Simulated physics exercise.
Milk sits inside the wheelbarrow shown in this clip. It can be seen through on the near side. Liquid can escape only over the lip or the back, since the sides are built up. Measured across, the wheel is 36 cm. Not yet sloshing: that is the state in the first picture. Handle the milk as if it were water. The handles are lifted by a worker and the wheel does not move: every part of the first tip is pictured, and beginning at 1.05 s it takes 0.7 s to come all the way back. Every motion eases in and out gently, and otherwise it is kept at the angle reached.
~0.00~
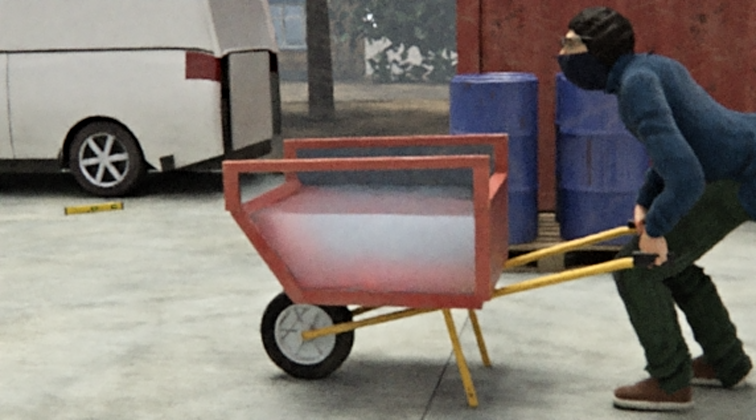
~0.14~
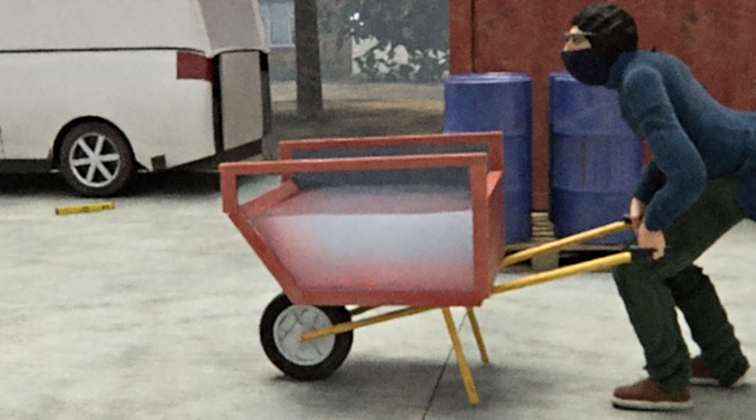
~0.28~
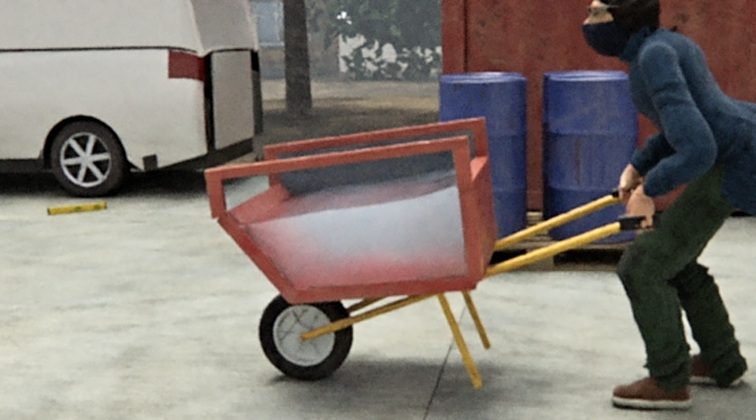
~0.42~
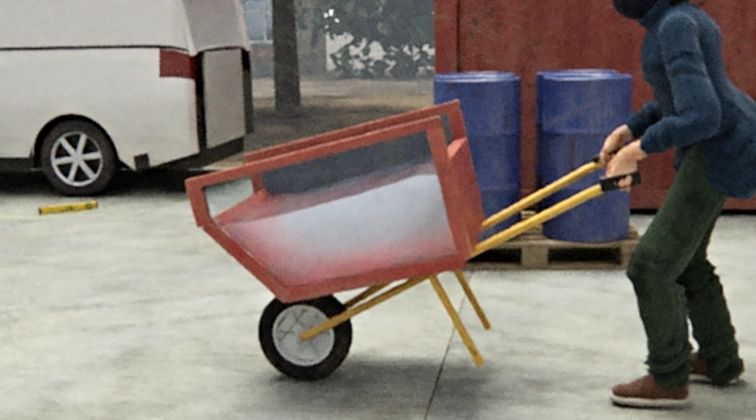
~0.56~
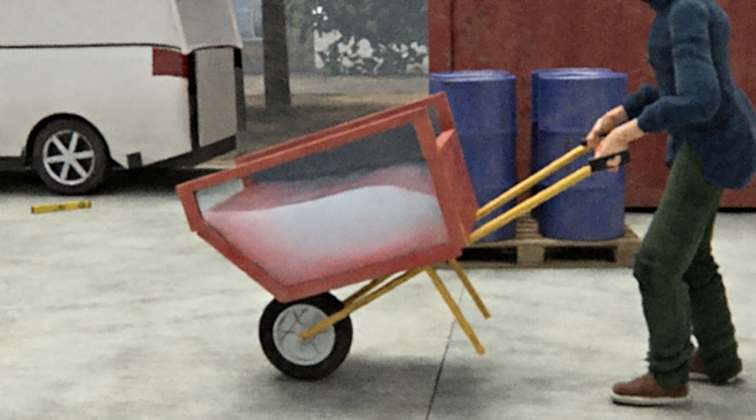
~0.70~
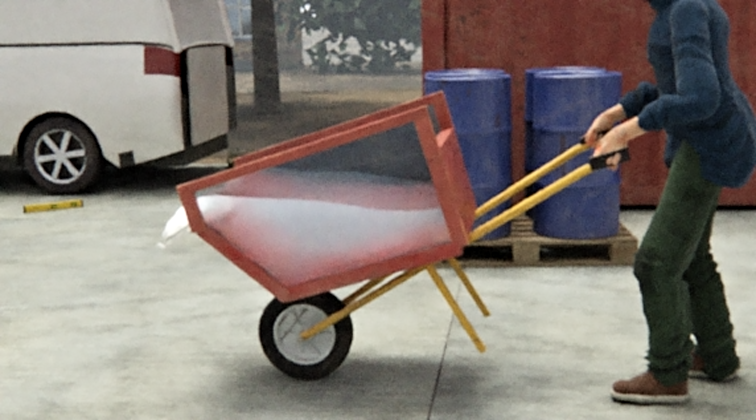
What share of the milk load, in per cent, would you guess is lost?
I would say close to 35 per cent.
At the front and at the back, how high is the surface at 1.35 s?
At the front 24 cm, at the back 6 cm.
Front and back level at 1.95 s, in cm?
Front level 10 cm, back level 30 cm.
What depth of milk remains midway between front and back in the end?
I'd put it at some 18 cm.
Then, 1.35 s in, the barrow is at 10° forwards, the surface stands 6 cm at the back and 24 cm at the front; 31 per cent has gone, over the front.
Then, 1.95 s in, the surface stands 30 cm at the back and 10 cm at the front; 32 per cent has gone, over the front.
Then, 2.55 s in, the surface stands 13 cm at the back and 20 cm at the front; 34 per cent has gone, over the front.
Then, 4.64 s in, 35 per cent has gone, over the front, 42 of 119 litres.
